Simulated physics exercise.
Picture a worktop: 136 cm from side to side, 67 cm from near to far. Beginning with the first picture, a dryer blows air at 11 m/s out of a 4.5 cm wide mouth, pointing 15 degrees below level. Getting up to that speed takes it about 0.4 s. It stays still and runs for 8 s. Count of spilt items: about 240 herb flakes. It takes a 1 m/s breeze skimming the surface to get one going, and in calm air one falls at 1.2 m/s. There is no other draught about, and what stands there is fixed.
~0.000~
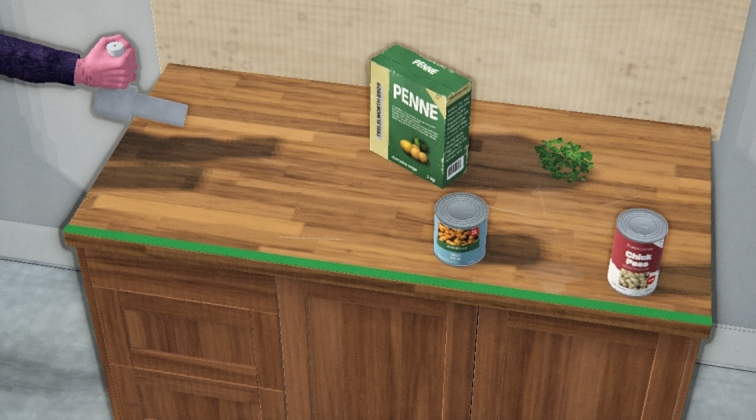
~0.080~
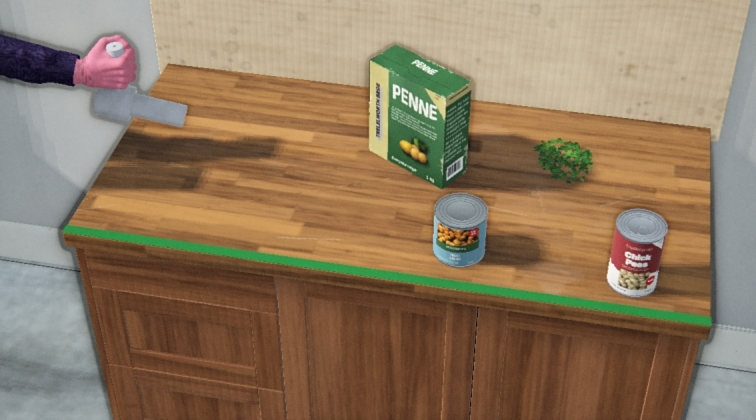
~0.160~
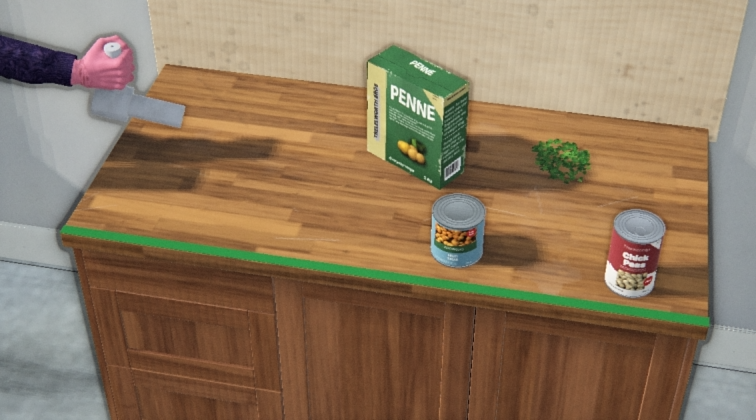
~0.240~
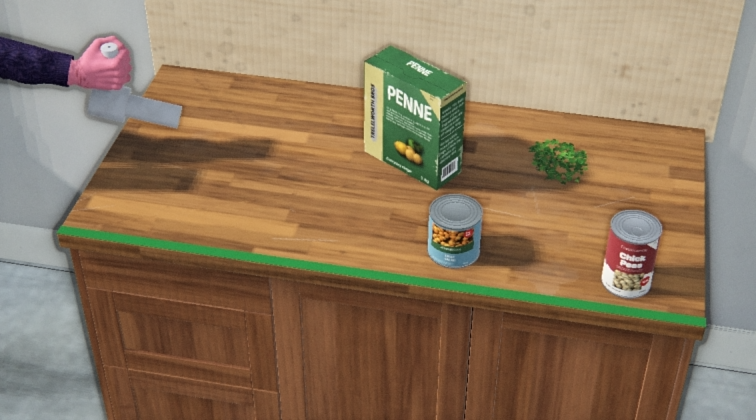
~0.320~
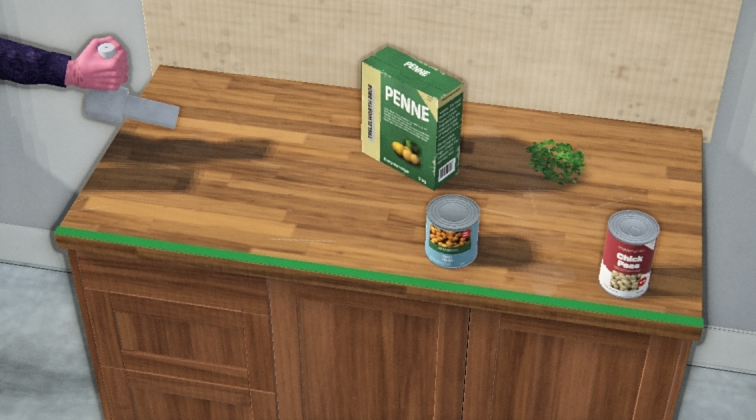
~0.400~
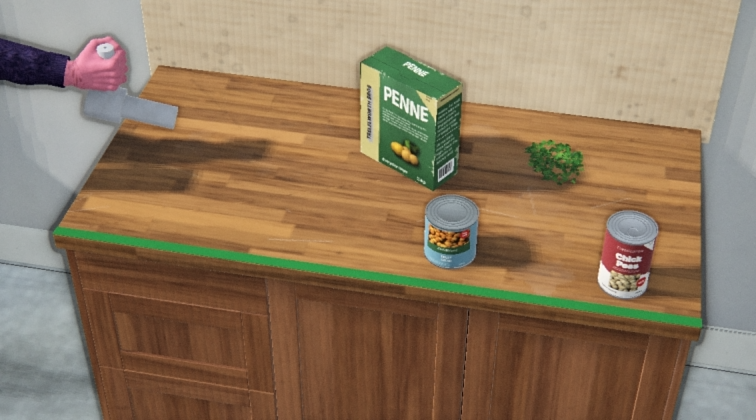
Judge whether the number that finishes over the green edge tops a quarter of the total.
Judgement: It does not top a quarter.
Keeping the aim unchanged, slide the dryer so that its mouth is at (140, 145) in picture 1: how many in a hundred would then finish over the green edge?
My estimate is close to 0 percent.
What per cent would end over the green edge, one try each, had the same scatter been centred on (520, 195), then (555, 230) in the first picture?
Taking the two spots in order, I'd say around 0 percent and then 2 percent.
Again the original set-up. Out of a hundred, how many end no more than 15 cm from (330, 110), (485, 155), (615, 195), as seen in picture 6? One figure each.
Taking the spots one by one, around 0 %, 40 % and 30 %.
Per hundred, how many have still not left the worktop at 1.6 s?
Close to 100 in a hundred remain at that time.
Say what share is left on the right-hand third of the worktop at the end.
About 100 percent.
After 1.6 s, 53 % are on the move or not yet settled, 0 % are over the green edge; the middle of those still in play is near (552, 160).
After 2.6 s, 49 % are on the move or not yet settled, 0 % are over the green edge; the middle of those still in play is near (552, 160).
After 4.4 s, 44 % are on the move or not yet settled, 0 % are over the green edge; the middle of those still in play is near (552, 160).
After 8.0 s, at the end, 0 % are over the green edge; the middle of those still in play is near (552, 160).
